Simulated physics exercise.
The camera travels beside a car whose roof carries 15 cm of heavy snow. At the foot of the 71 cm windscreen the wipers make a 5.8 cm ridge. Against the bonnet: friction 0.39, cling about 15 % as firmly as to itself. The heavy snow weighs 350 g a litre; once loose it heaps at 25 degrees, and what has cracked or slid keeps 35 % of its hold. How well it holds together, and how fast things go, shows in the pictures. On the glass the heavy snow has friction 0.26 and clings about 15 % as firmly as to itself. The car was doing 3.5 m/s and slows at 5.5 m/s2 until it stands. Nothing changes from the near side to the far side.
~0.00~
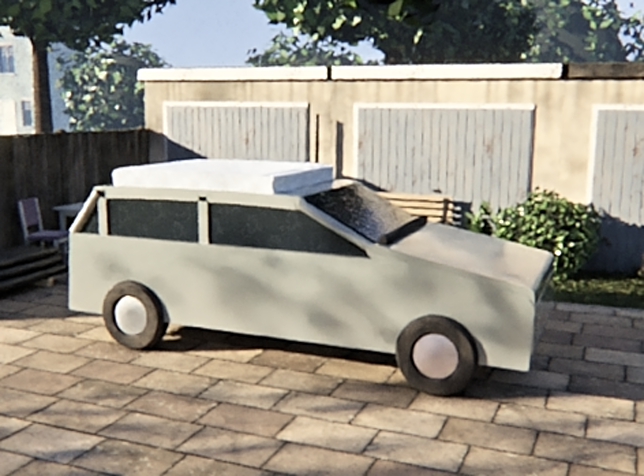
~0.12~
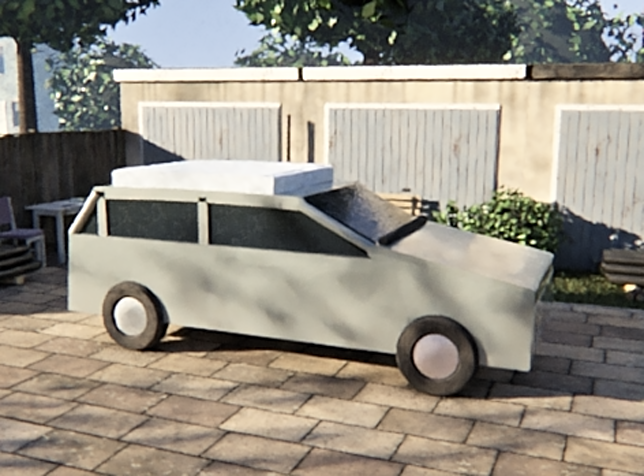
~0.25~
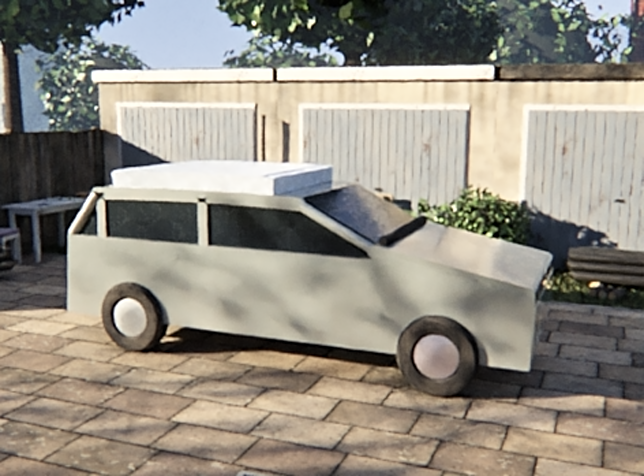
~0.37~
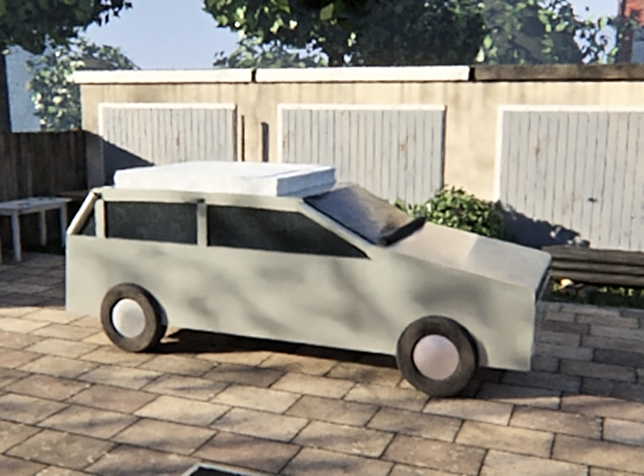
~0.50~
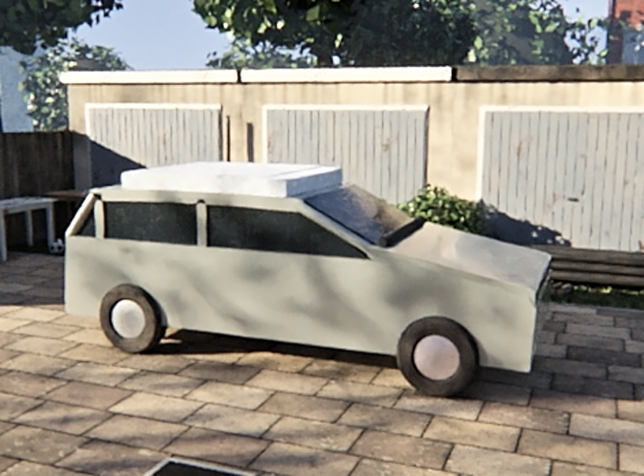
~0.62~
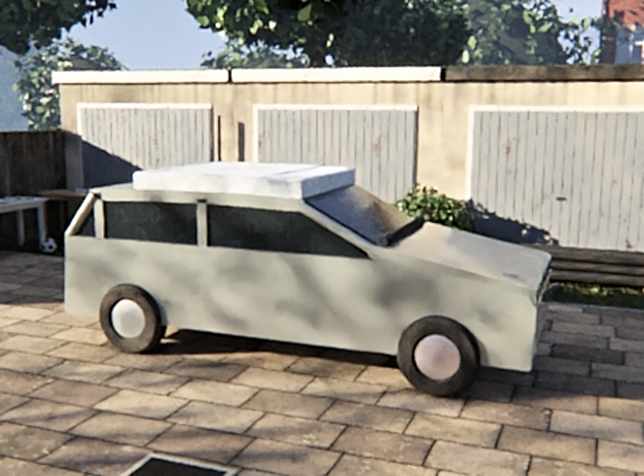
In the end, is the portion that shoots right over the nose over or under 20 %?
Expect under 20 %.
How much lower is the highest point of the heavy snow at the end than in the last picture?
Some 0 cm.
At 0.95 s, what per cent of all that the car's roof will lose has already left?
About 60 %.
By 0.95 s, 71 % of the snow is on the roof, 29 % on the glass, none on the bonnet and none has gone off the nose.
By 1.35 s, 55 % of the snow is on the roof, 31 % on the glass, 14 % on the bonnet and none has gone off the nose.
By 1.74 s, 53 % of the snow is on the roof, 30 % on the glass, 17 % on the bonnet and none has gone off the nose.
By 2.14 s, 53 % of the snow is on the roof, 30 % on the glass, 17 % on the bonnet and none has gone off the nose.
By 2.24 s, at the end, 53 % of the snow is on the roof, 30 % on the glass, 17 % on the bonnet and none has gone off the nose.
